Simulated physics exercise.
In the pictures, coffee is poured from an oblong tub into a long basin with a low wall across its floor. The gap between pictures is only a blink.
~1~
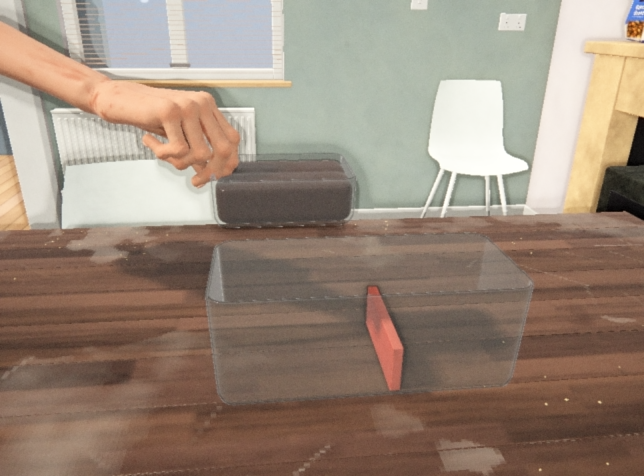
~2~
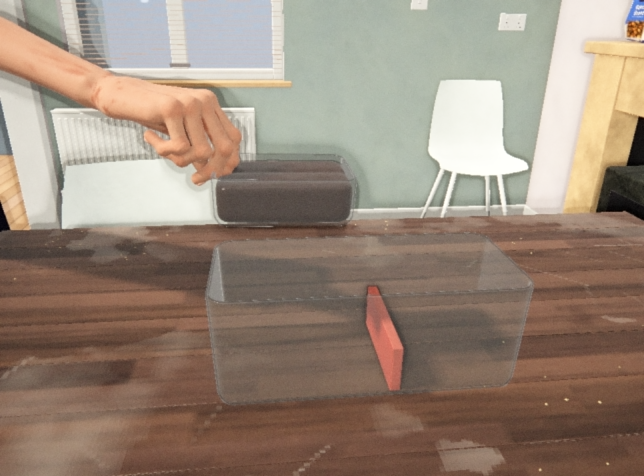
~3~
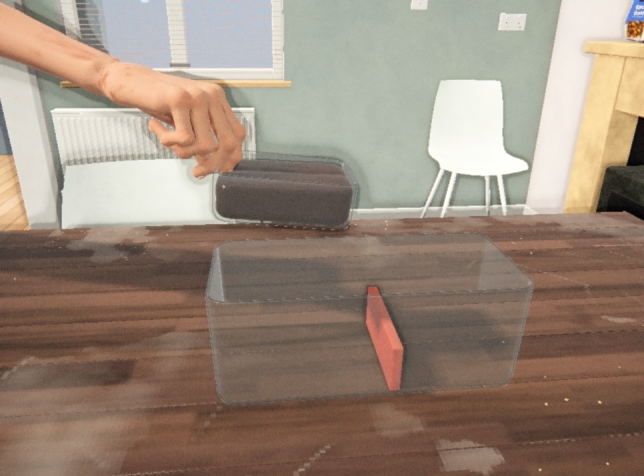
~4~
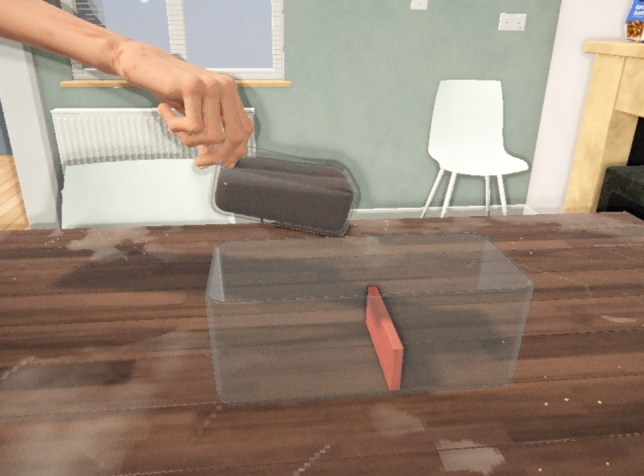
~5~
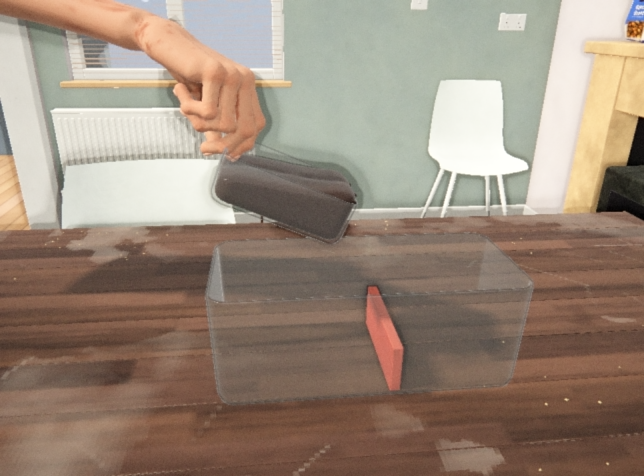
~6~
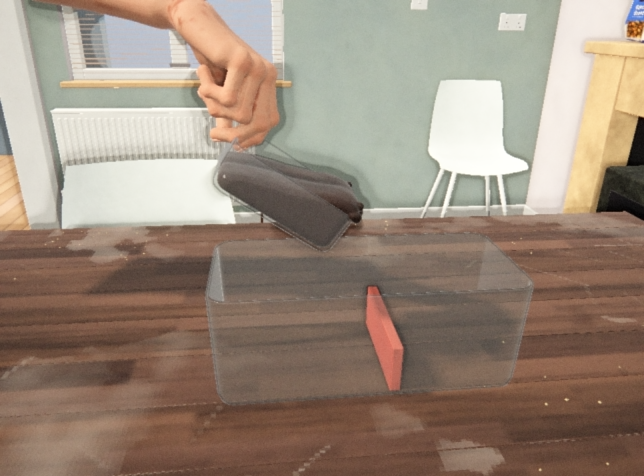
In a room with a pale chair by a green wall, a clear basin with a low red wall across its floor sits on a dark wooden table. Behind it, a hand hovers by a dark-filled oblong tub, then rises and shifts right as the tub tilts steadily down to the right.
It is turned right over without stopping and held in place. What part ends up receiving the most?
It's the lefthand side that gets the most, no doubt.
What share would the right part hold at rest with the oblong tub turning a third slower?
About 60 per cent.
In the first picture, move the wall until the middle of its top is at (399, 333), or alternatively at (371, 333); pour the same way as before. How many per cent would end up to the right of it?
Well, it's close to 20 per cent for the first one, then 65 per cent for the other.
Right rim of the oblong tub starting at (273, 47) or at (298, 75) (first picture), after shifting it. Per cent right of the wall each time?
Close to 5 in a hundred, and close to 5 in a hundred.
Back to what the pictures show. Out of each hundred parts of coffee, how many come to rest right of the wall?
35 % or thereabouts.
A moment on, the tilt is 96° and 8 per cent is still to pour, 47 is left of the wall and 27 right of it.
Next, the tilt is 99° and 2 per cent is still to pour, 59 is left of the wall and 37 right of it.
Then the tilt is 99° and 0 per cent is still to pour, 61 is left of the wall and 37 right of it.
Later the tilt is 99° and 0 per cent is still to pour, 62 is left of the wall and 37 right of it.
At rest 62 per cent lies left of the wall, 37 right of it and 1 outside.
